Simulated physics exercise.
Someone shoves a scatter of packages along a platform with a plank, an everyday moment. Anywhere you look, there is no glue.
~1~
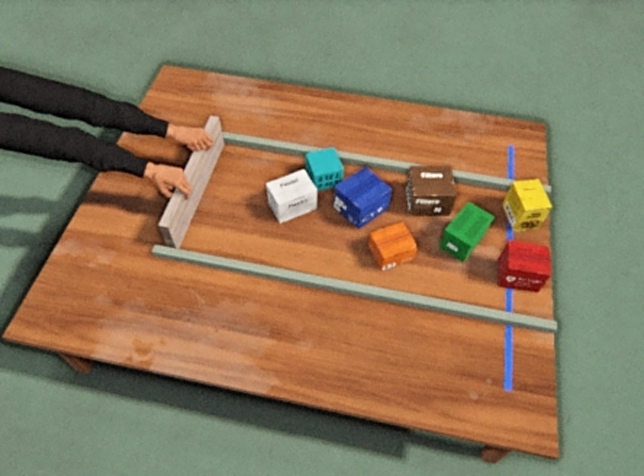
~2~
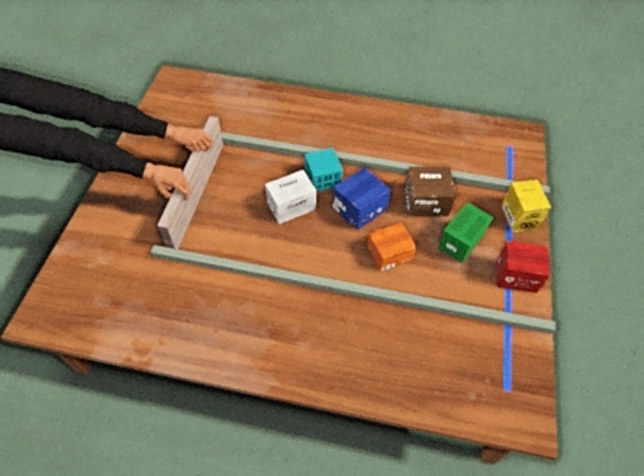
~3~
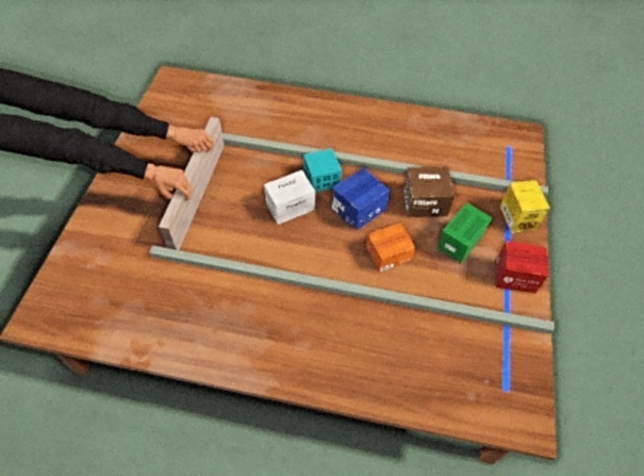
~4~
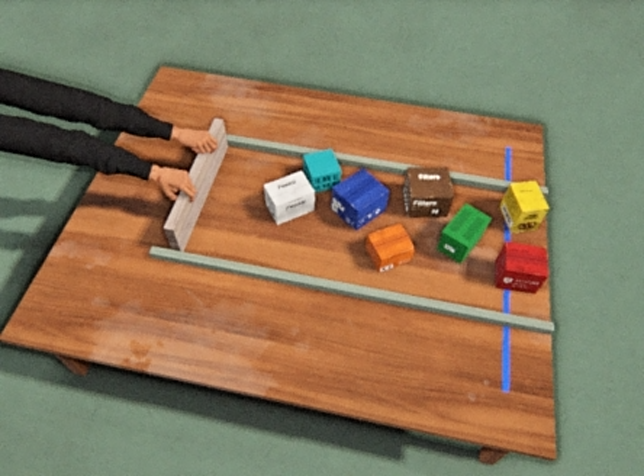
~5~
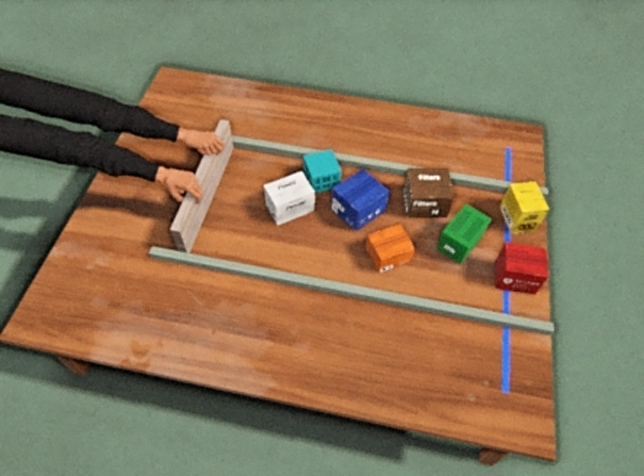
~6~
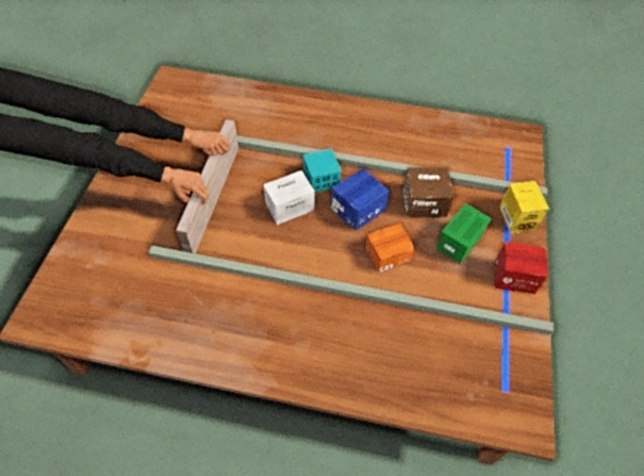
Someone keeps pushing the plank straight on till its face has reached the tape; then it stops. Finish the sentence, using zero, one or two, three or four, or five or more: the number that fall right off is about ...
The number that fall right off is about five or more.
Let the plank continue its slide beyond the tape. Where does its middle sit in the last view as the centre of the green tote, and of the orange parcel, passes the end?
Roughly (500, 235); for the second one, roughly (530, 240).
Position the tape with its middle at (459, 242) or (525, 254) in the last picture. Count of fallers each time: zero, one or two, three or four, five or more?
For the first place I'd say one or two, and for the second more than four.
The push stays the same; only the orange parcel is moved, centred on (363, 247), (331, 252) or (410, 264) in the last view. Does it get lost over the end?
In that order, it stays put; stays put; stays put.
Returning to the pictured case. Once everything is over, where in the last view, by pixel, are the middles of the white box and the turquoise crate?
You'll see the white box at (538, 250), with the turquoise crate at (533, 205).
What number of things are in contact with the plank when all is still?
At rest, 3 are in contact.
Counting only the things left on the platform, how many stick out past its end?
Overhang count: 2.
Soon after, none off yet; yellow box at rest near (523, 207); red box at rest near (520, 268); green tote at rest near (463, 234).
After that, none off yet; yellow box displaced about its own width near (549, 210); red box at rest near (520, 268); green tote displaced a little near (474, 243).
In the end, the number that fall off is five or more; gone, blue parcel, brown box, green tote, red box and yellow box.
